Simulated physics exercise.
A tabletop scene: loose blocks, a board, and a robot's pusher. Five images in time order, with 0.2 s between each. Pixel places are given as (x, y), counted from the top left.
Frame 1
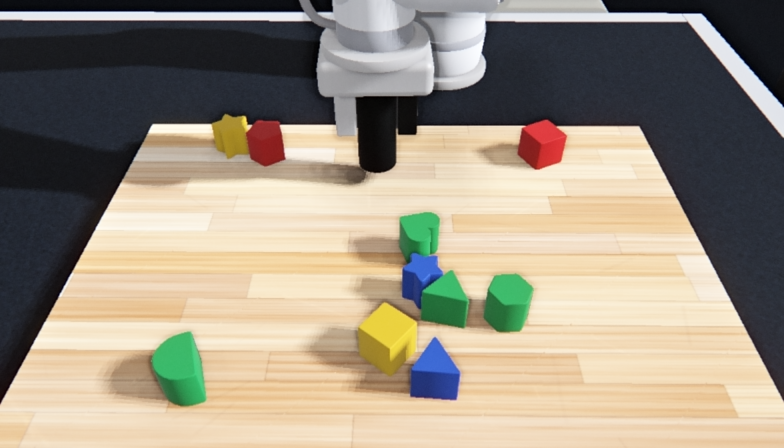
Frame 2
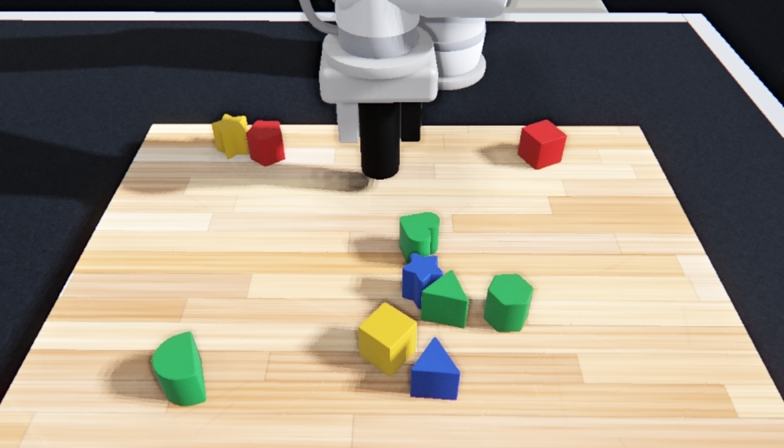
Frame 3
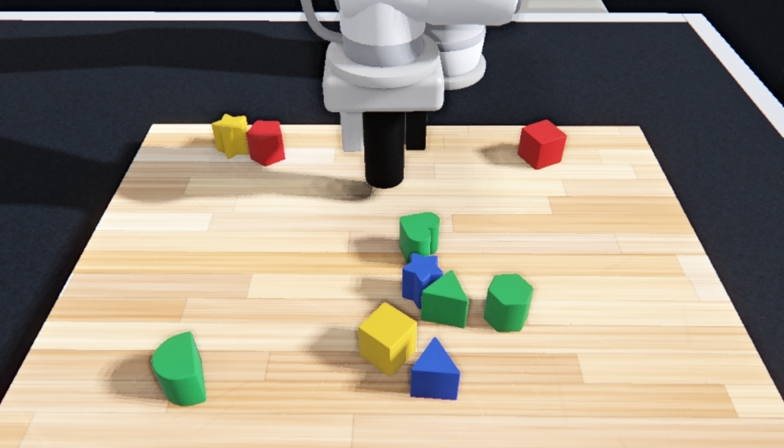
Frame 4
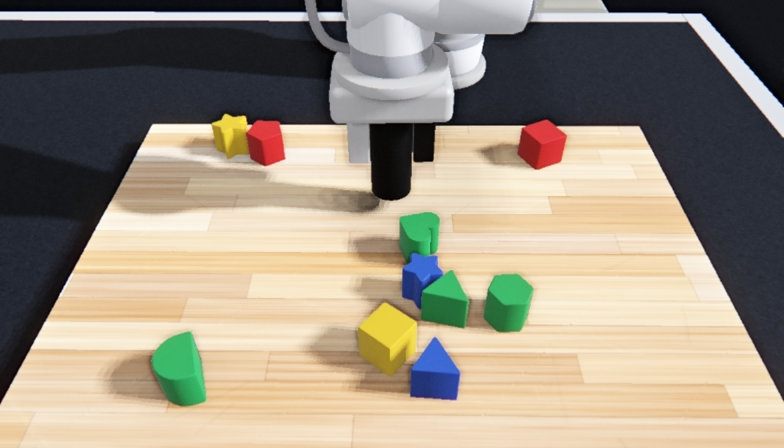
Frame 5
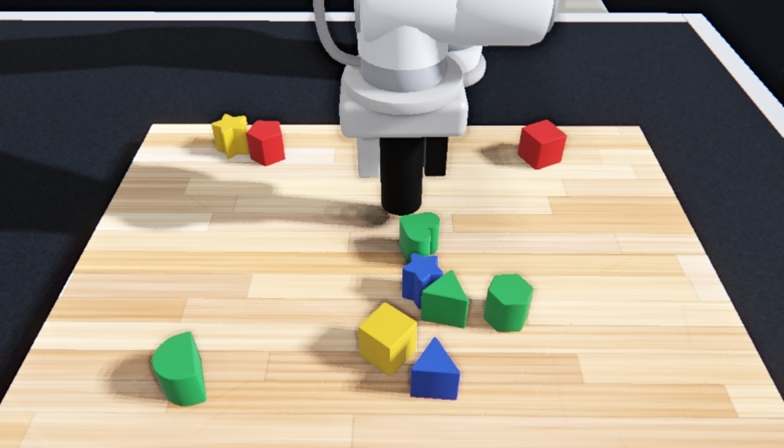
On a wooden tabletop scattered with red, yellow, green and blue blocks, a robot arm's black pusher moved slowly forward and slightly right toward the green heart, while all the blocks stayed still.
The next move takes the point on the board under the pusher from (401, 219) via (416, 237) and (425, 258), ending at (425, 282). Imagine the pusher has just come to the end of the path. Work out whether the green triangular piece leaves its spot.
Somewhere new.
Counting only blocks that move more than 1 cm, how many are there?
That's three or more.
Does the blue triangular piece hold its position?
In short: Yes.
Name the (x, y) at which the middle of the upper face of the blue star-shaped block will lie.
It is at (422, 313).
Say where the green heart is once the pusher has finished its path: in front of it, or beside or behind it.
Before the pusher.
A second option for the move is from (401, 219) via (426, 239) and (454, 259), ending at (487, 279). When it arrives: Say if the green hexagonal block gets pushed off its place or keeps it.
The green hexagonal block is left alone.
The first path, step by step. Halfway along, pusher (423, 231); green heart (431, 246); blue star-shaped block (424, 273); green triangular piece (450, 293).
At the end, pusher (426, 266); yellow square (385, 330), turned 20° clockwise; green heart (436, 284); blue star-shaped block (422, 313), turned 20° clockwise; blue triangular piece unmoved; green triangular piece (458, 310), turned 35° anticlockwise.
